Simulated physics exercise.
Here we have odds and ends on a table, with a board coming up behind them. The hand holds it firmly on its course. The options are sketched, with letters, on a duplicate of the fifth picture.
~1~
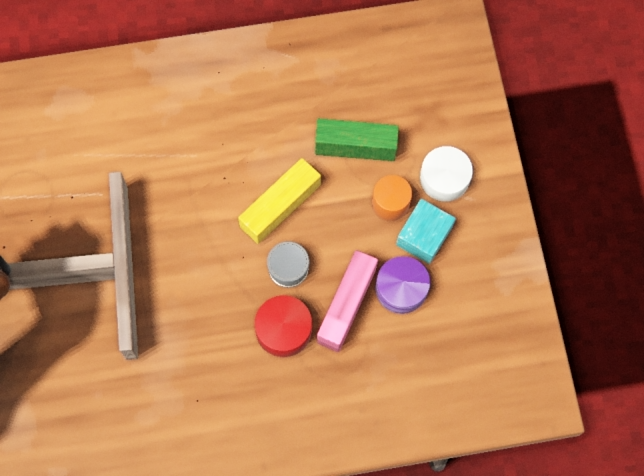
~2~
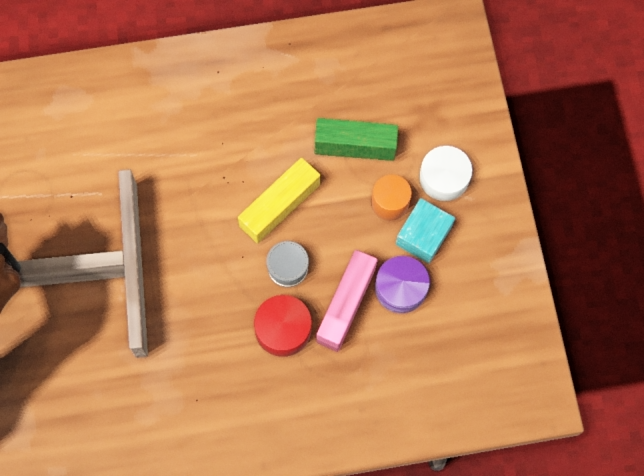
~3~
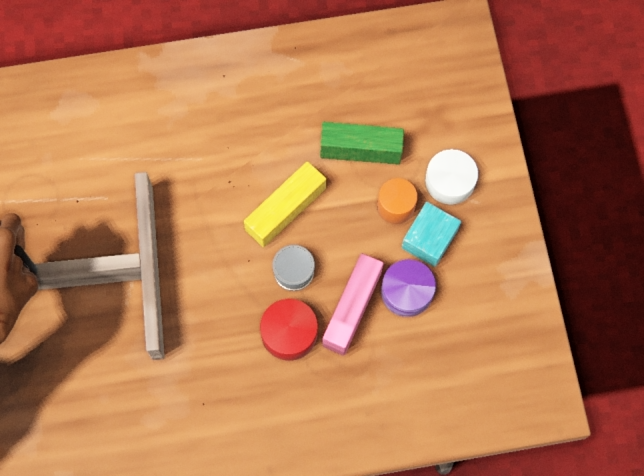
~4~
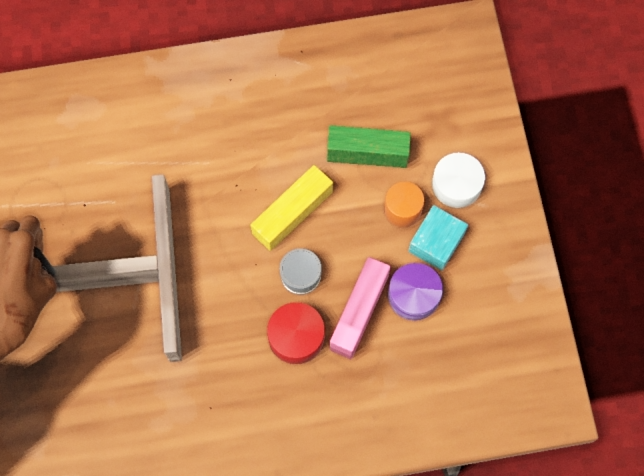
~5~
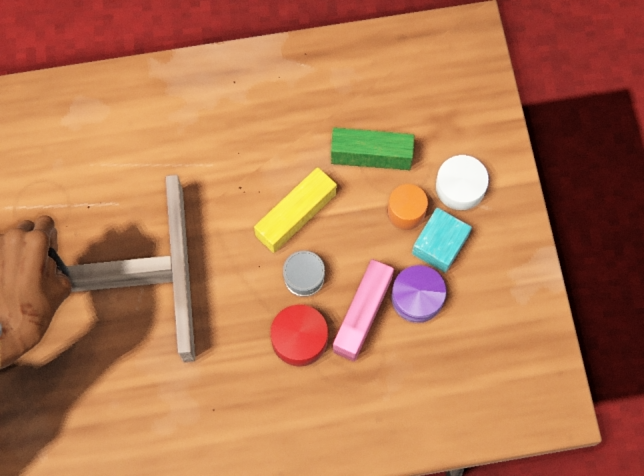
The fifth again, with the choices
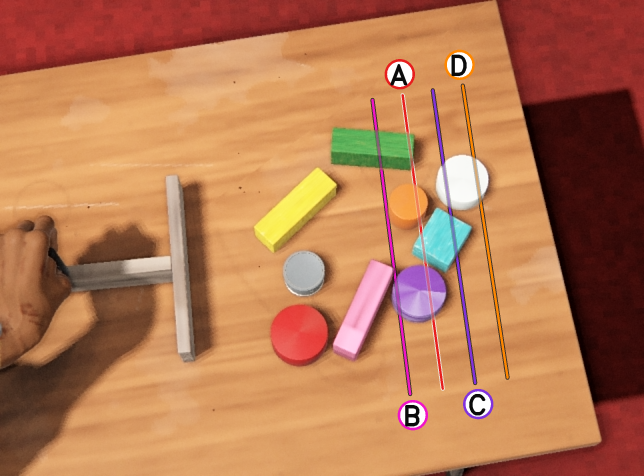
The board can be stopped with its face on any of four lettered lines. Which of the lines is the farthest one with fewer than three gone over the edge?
Up to line D.
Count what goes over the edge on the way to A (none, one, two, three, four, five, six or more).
The count is none.
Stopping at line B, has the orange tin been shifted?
By then, yes.
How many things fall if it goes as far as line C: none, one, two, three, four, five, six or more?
The count is none.
On the marked copy, A at (422, 236); B at (391, 241); C at (453, 231); D at (484, 226).
Taking D. A third of the way, board (289, 244); red tin (333, 332); pink stick (375, 313).
Two thirds of the way, board (399, 226); purple tin (505, 277); white tin (479, 174).
When it is over, board (484, 212); white tin (526, 142); turquoise block (544, 218); none fallen.
As for the rest, A is within the limit but short; B is within the limit but short; C is within the limit but short.
